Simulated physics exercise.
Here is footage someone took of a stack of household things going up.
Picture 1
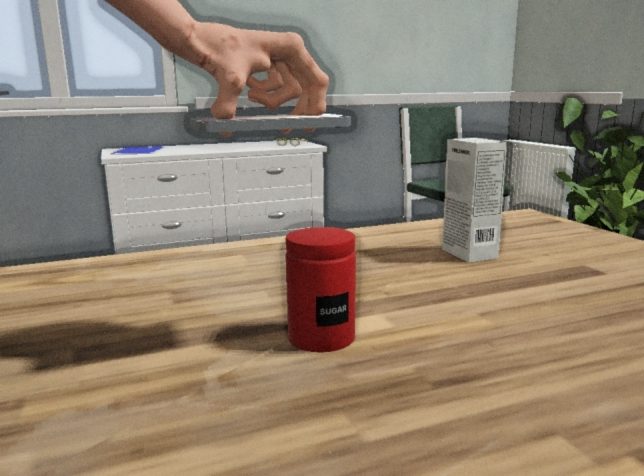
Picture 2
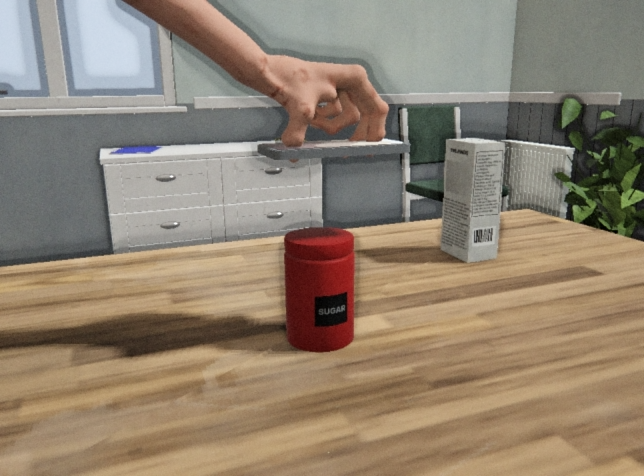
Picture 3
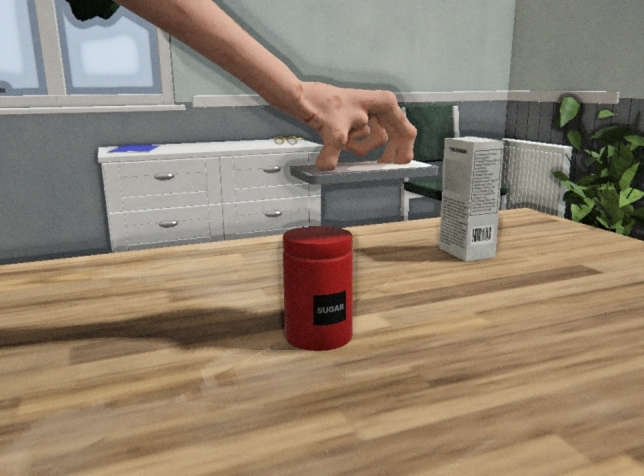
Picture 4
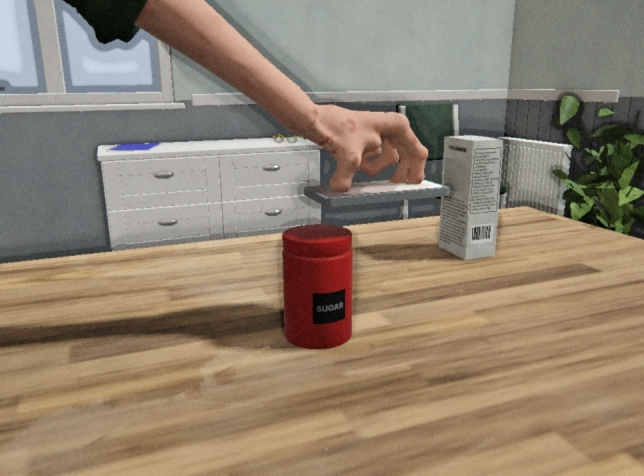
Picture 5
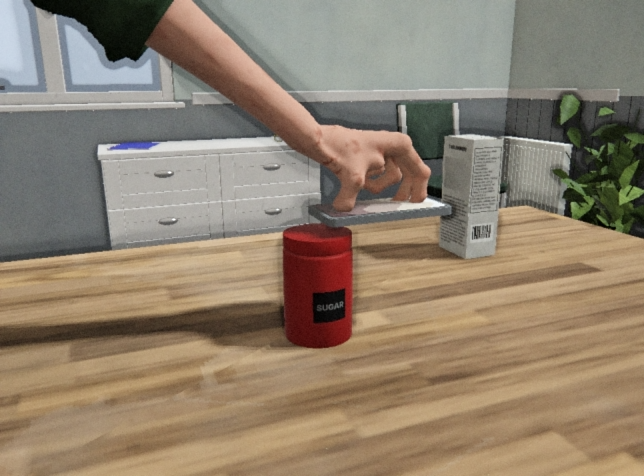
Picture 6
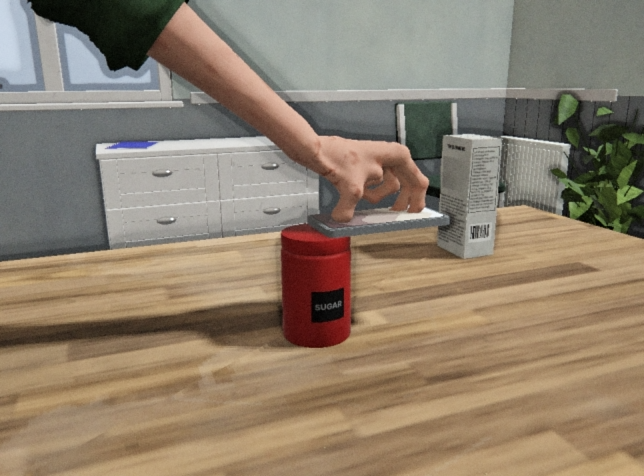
The clip opens with a hand holding a flat grey phone in the air above a red sugar canister on a wooden table, a white carton standing behind. The hand moves right and lowers the phone until its left end rests on the canister's lid, fingers still gripping it.
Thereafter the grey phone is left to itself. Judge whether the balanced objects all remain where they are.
The objects do not all remain in place.
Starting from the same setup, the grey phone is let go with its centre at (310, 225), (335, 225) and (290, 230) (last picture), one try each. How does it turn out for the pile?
Well, in the first case it stays steady, in the second it stays steady, and in the third it stays steady.
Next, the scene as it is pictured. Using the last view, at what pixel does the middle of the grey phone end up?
It ends up close to (373, 269).
Then, 0.20 s later than the last frame, grey phone tilted by 31° near (377, 238).
Then, 0.30 s later than the last frame, grey phone now fallen.
Then, 0.50 s later than the last frame, nothing new.
When it is over, fallen, grey phone; the other 2 as before. End places, in pixels of the last picture, grey phone near (373, 269). The pile gives way.
